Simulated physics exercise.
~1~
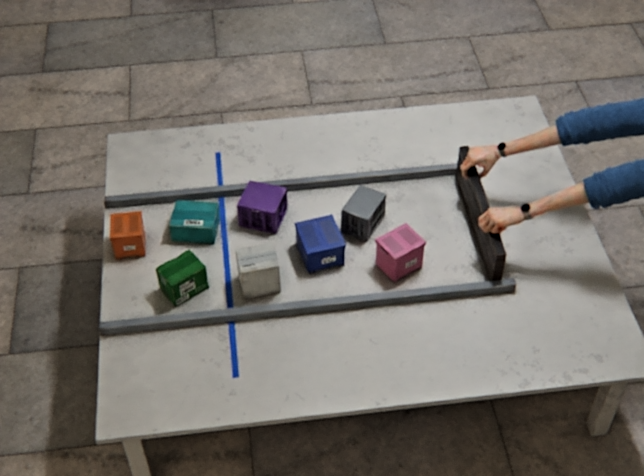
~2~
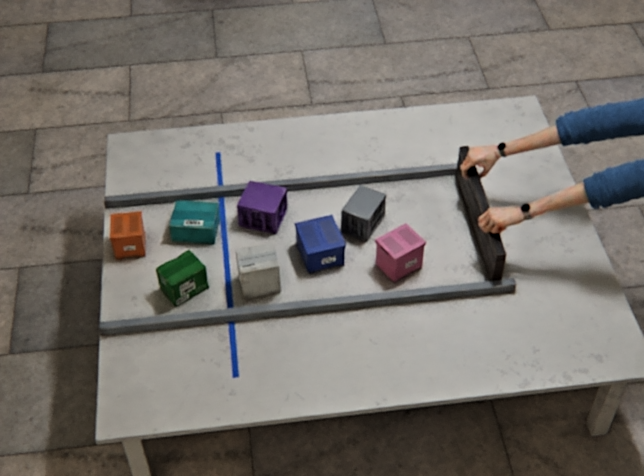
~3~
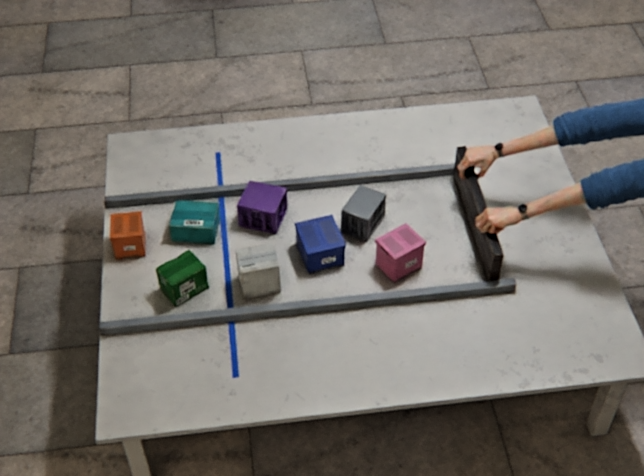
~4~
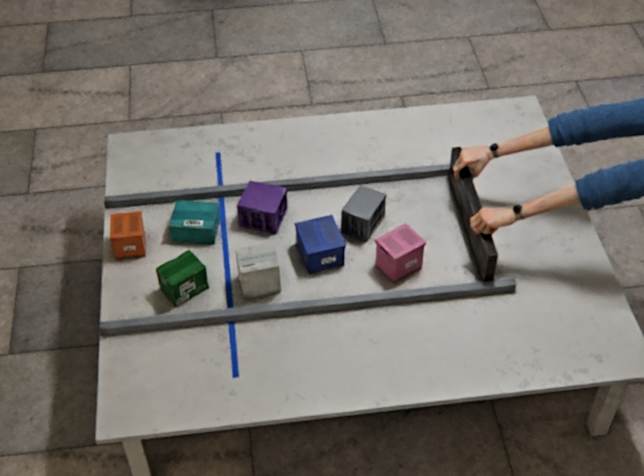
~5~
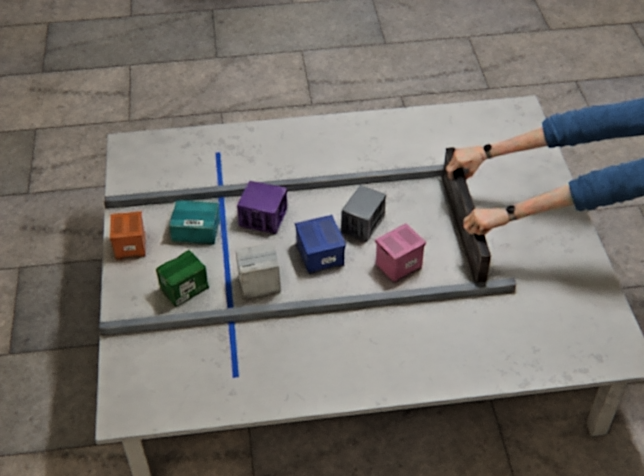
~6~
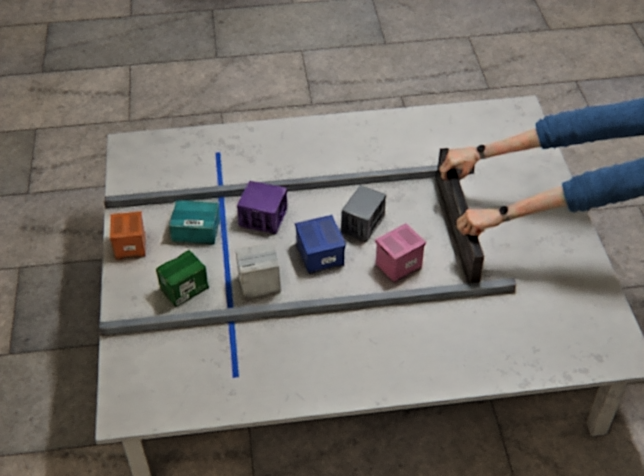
Two hands in blue sleeves slide a dark plank slowly a short way left between two grey rails on a pale table, seen from above on a paved floor. Between the rails sit orange, turquoise, green, purple, white, blue, grey and pink boxes, with a blue tape line crossing toward the left. The boxes stay still, the plank remains right of them, and the camera holds steady.
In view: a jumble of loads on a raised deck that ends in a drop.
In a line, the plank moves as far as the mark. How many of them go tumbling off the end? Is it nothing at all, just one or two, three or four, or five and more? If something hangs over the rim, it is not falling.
It is nothing at all.
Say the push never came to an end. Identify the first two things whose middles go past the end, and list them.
First the orange tote, then the turquoise parcel.
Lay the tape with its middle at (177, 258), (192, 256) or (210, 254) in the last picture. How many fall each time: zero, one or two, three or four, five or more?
Result per tape, in order - one to two / one or two / no fall at all.
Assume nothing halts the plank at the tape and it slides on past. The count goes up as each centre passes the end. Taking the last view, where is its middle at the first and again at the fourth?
At (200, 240) for the first, at (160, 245) for the fourth.
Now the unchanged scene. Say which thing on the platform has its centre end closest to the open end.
The orange tote, it is.
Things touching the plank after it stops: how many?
The count in contact is 3.
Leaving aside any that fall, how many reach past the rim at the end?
Count of overhanging things: 0.
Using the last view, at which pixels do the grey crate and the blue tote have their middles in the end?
The grey crate comes to rest close to (209, 235), while the blue tote rests close to (169, 249).
Soon after, none off yet; orange tote at rest near (128, 235); green parcel at rest near (183, 278); turquoise parcel at rest near (195, 222).
In the end, the number that fall off is zero.
